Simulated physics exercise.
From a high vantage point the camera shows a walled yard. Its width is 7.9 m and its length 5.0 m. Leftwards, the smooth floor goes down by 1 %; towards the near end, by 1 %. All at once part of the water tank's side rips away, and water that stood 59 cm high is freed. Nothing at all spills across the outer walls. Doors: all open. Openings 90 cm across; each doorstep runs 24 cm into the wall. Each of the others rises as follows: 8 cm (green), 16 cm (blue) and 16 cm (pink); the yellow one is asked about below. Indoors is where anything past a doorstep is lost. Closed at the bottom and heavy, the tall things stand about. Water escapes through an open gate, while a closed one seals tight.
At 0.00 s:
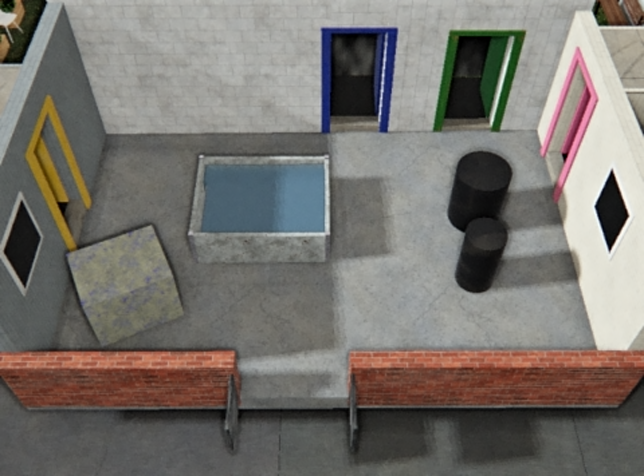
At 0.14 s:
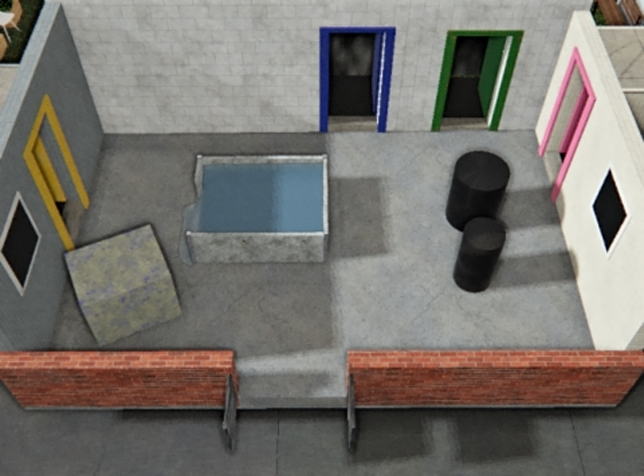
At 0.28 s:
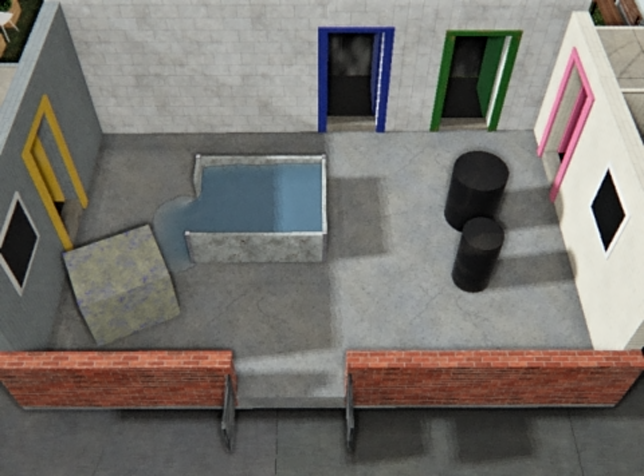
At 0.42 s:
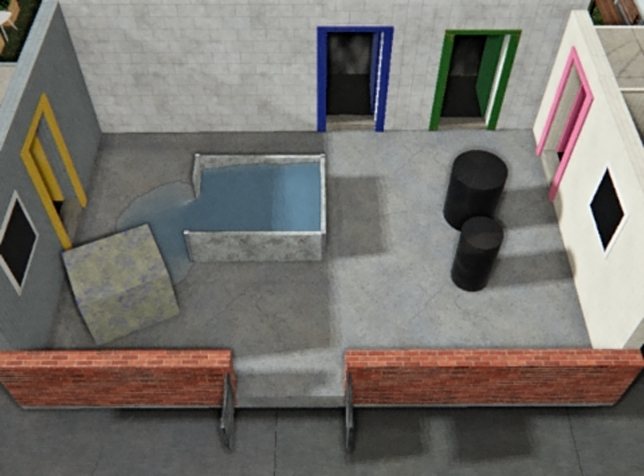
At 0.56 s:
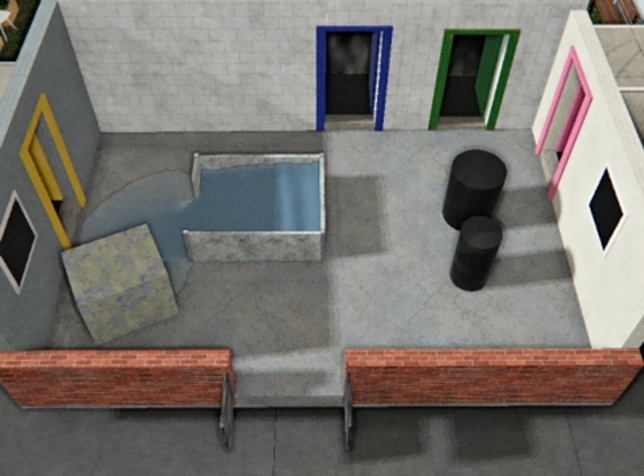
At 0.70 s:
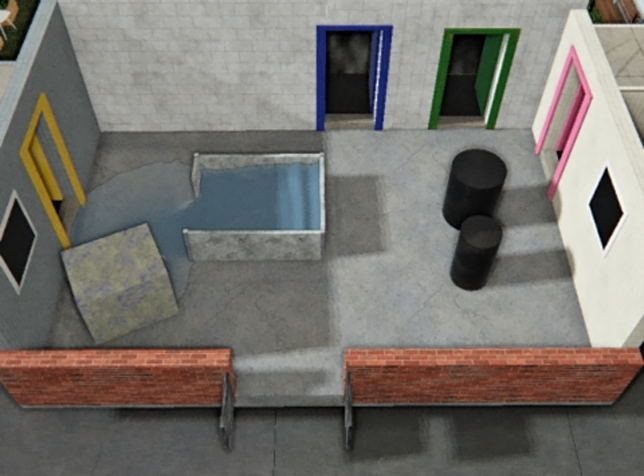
Water pouring from the broken left side of a stone tank in a walled yard, spreading past a tilted block to the yellow door.
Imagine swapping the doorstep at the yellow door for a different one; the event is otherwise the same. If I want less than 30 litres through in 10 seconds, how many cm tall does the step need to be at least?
You would need about 27 cm.
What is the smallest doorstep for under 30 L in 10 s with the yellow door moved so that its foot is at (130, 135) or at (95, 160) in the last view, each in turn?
Roughly 18 cm for the first and 12.0 cm for the second.
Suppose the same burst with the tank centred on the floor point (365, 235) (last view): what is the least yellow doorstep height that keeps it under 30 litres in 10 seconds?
Then it needs to be around 18 cm high.
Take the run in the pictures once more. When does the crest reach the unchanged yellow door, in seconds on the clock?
About 1.8 seconds.
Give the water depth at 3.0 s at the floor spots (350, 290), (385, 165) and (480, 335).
In order: Around 0, 0 and 0 cm.
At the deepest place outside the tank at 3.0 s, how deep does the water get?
About 30 cm at most.
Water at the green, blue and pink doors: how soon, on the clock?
The green door at 6.0 seconds, the blue door at 4.0 seconds, the pink door at 7.0 seconds.
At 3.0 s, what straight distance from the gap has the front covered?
Around 3.4 m out.
After 1.4 s water covers 15 % of the floor, deepest (38 cm) near (72, 247); 34 cm at the yellow door, 11 litres in over its 24 cm doorstep.
After 3.0 s water covers 35 % of the floor, deepest (30 cm) near (37, 382); 24 cm at the yellow door, 56 litres in over its 24 cm doorstep.
After 10.0 s water covers 95 % of the floor, deepest (10 cm) near (37, 382); 9 cm at the yellow door, 58 litres in over its 24 cm doorstep.
At the yellow door as built, the water arrived by 0.7 s and peaked near 35 cm at 1.8 s.
Run again over the same 10 s with other heights there, 58 litres in over 24 cm, 5 litres over 32.5 cm. The limit of 30 litres is kept from about 27 cm up.
